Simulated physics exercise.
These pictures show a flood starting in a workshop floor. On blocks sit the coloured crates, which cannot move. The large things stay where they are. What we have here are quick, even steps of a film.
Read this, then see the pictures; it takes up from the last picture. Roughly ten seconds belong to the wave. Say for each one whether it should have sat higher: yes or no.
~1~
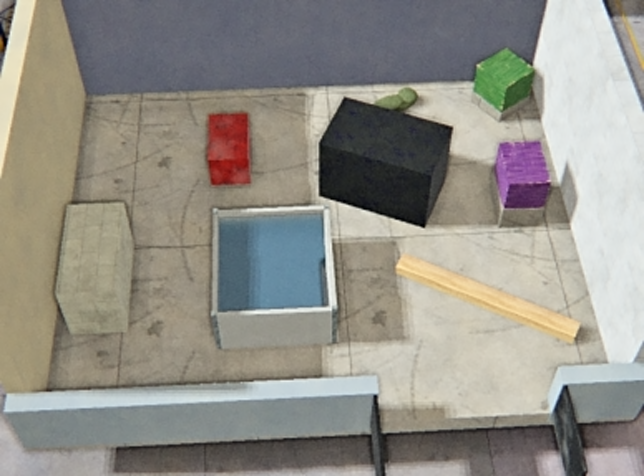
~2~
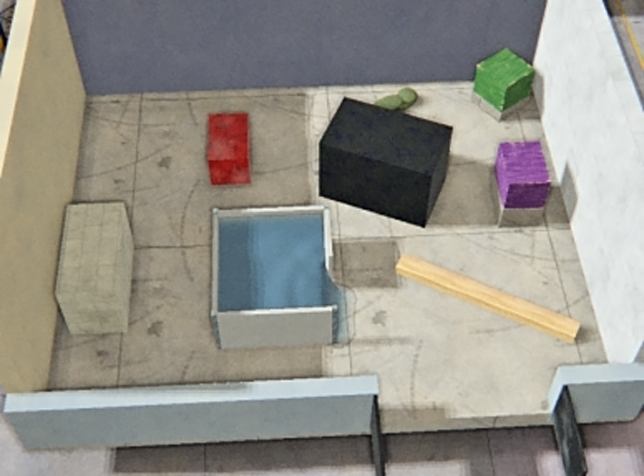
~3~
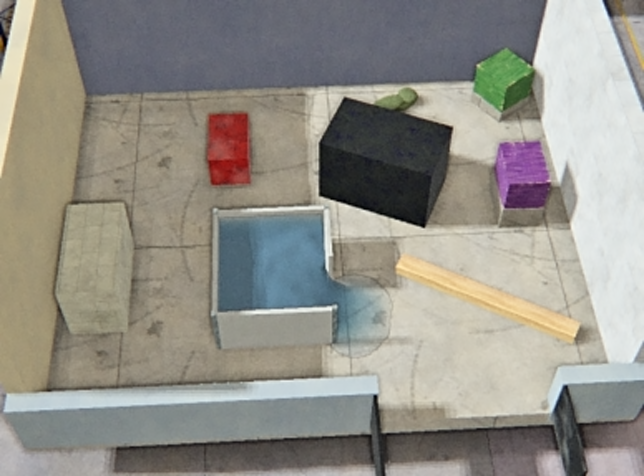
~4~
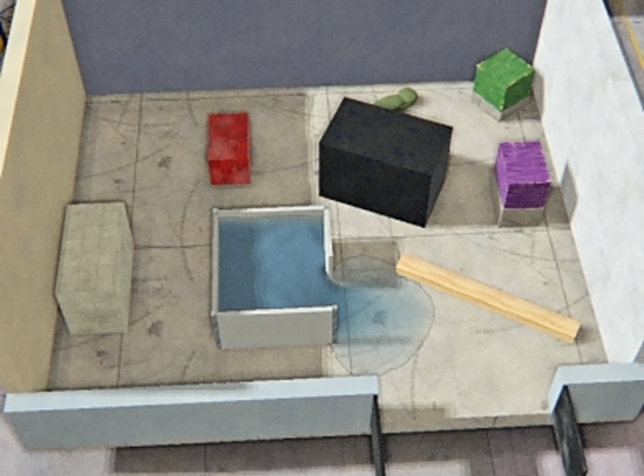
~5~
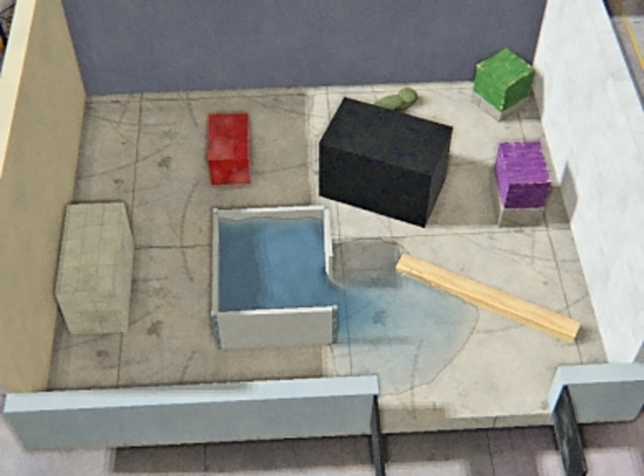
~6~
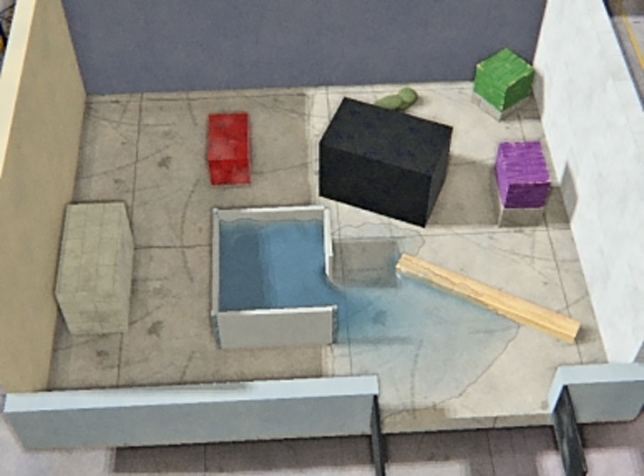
Red crate - no; purple crate - no; green crate - no.
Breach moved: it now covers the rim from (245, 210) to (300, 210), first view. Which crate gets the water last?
I say the crate marked purple.
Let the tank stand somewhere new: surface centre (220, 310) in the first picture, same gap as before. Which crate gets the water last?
Answer: The red-painted one.
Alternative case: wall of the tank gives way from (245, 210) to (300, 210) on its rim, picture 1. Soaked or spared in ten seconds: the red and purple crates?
Well, the red crate gets reached, and the purple crate is never reached as well.
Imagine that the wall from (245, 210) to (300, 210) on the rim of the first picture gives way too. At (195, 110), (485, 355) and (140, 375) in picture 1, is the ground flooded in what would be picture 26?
In order: Swamped, spared, spared.
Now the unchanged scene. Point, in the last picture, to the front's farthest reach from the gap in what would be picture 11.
About at (614, 392).
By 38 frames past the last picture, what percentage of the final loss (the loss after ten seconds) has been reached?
My guess would be around 70 percent.
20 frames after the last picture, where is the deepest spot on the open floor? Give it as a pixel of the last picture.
Near (572, 394).
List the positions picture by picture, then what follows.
The first picture shows the open tank at (273, 262) is whole and still.
In the second picture, water pours out at (330, 304) and has run to (341, 288).
In the third picture, water pours out at (330, 305) and has run to (387, 304).
In the fourth picture, water pours out at (330, 306) and has run to (428, 317).
In the fifth picture, water pours out at (330, 306) and has run to (470, 323).
In the sixth picture, the front is at (511, 329), out from the gap at (330, 306).
A moment on, water covers 20 % of the floor; the red crate not reached, the purple crate not reached, the green crate not reached.
Next, water covers 25 % of the floor; the red crate not reached, the purple crate water round its plinth, the green crate not reached.
Then, water covers 35 % of the floor; the red crate water round its plinth, the purple crate water round its plinth, the green crate water round its plinth.
Later, water covers 45 % of the floor; the red crate water round its plinth, the purple crate water round its plinth, the green crate water round its plinth.
In the end, water covers 55 % of the floor; the red crate stayed above the water, the purple crate stayed above the water, the green crate stayed above the water.
